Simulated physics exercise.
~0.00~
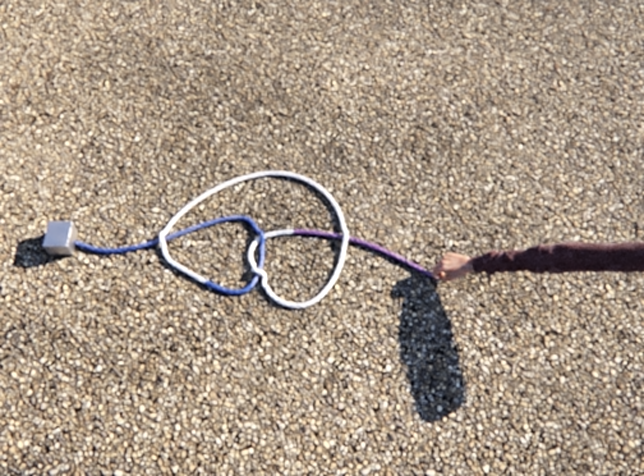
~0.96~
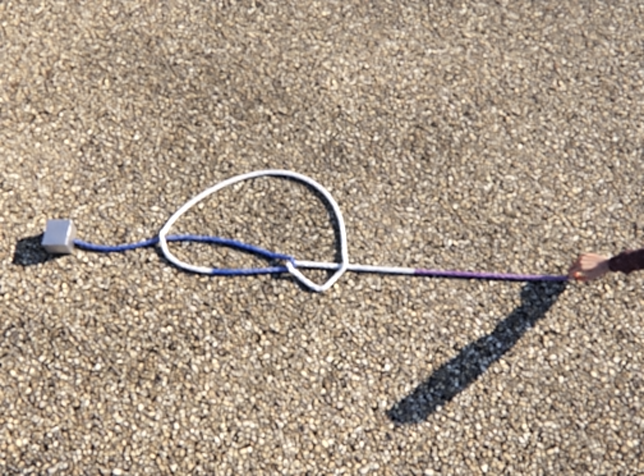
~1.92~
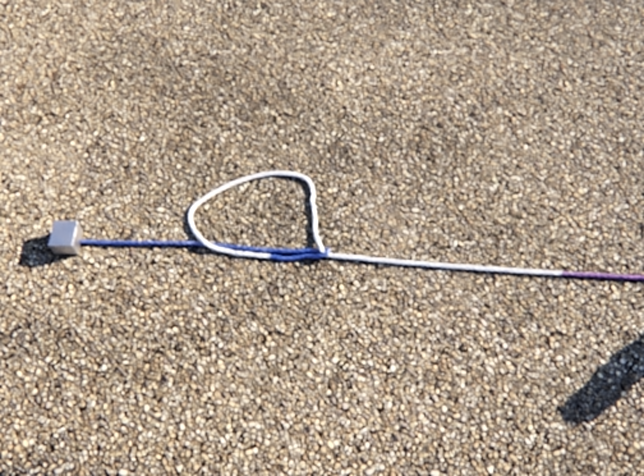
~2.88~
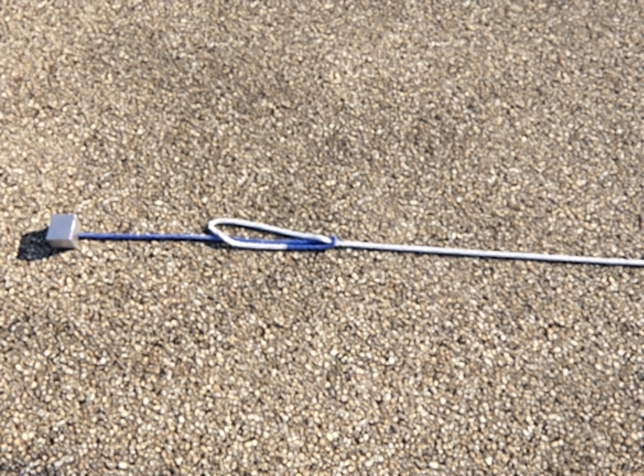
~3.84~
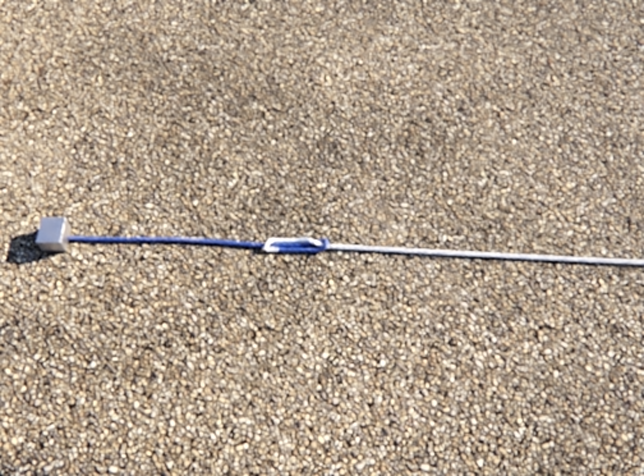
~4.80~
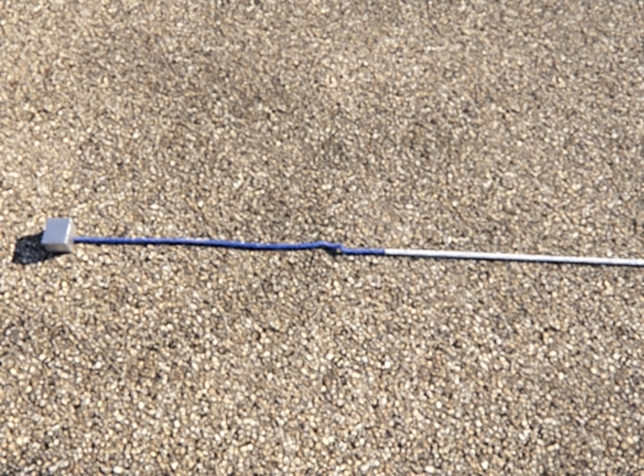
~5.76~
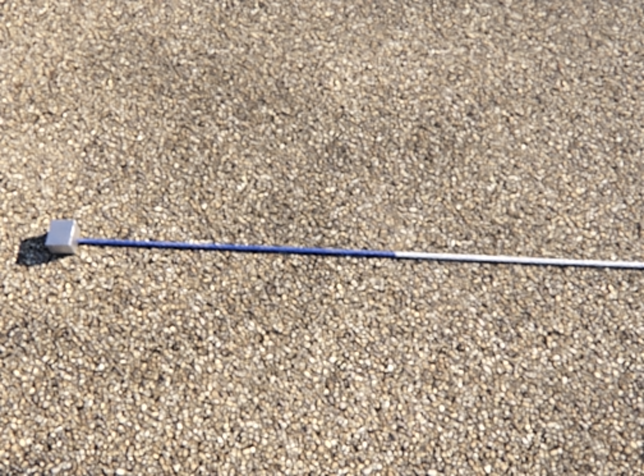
On pebbly ground, a hand pulls a looped rope rightward until it lies straight.
